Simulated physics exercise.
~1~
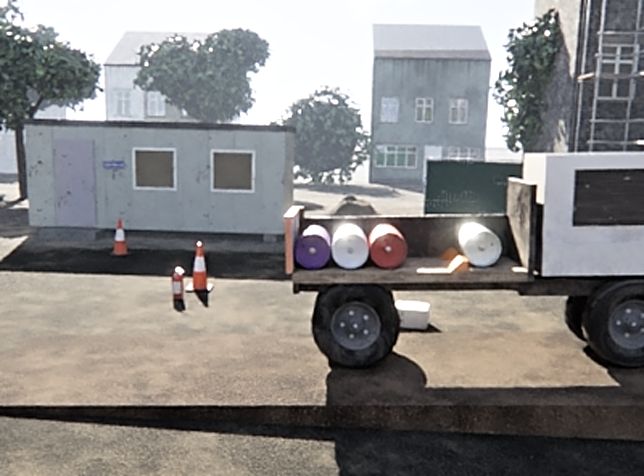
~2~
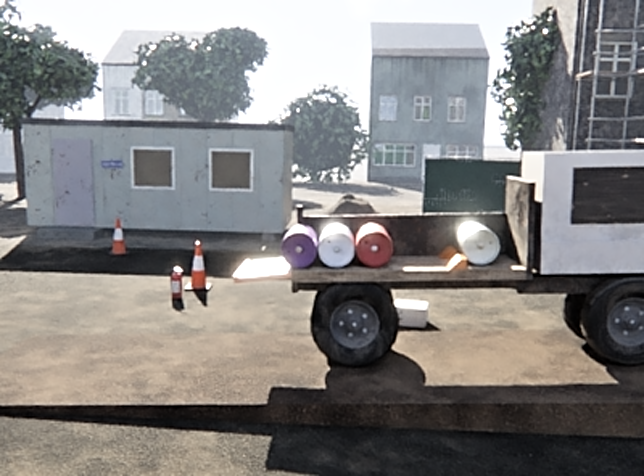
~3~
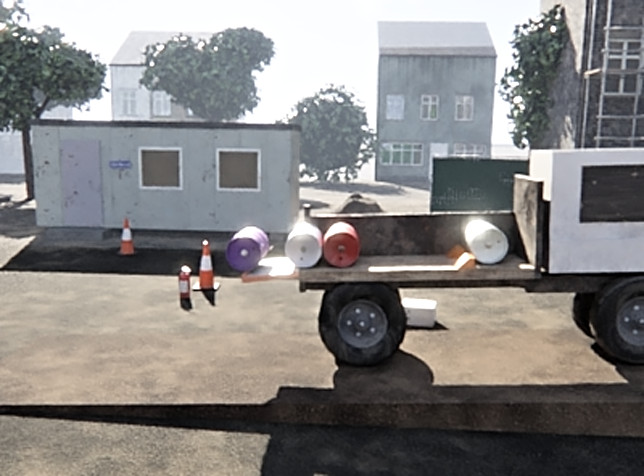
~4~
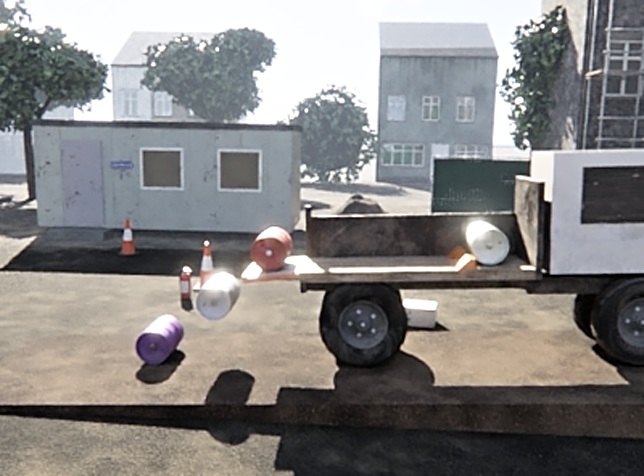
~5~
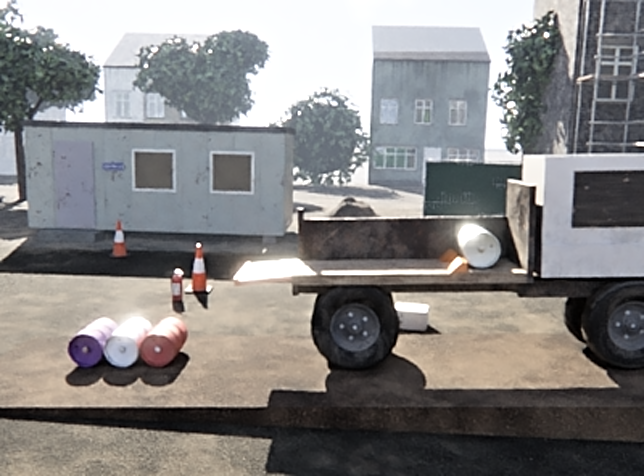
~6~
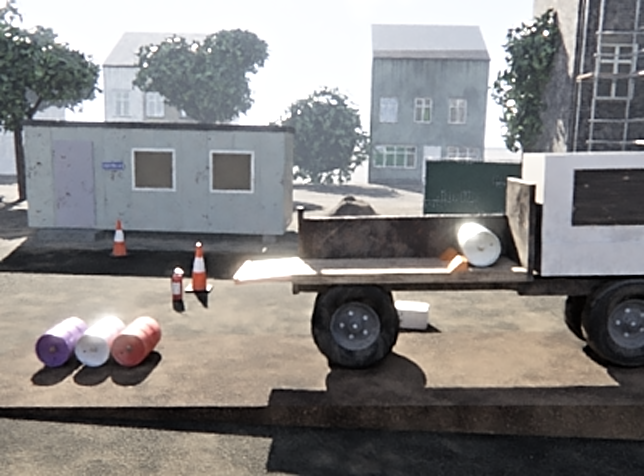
The footage shows a flatbed truck with four barrels as its tailgate drops open and the purple, white and red ones roll left off the back in turn. They land and roll along the ground together, while another white barrel stays on the bed.
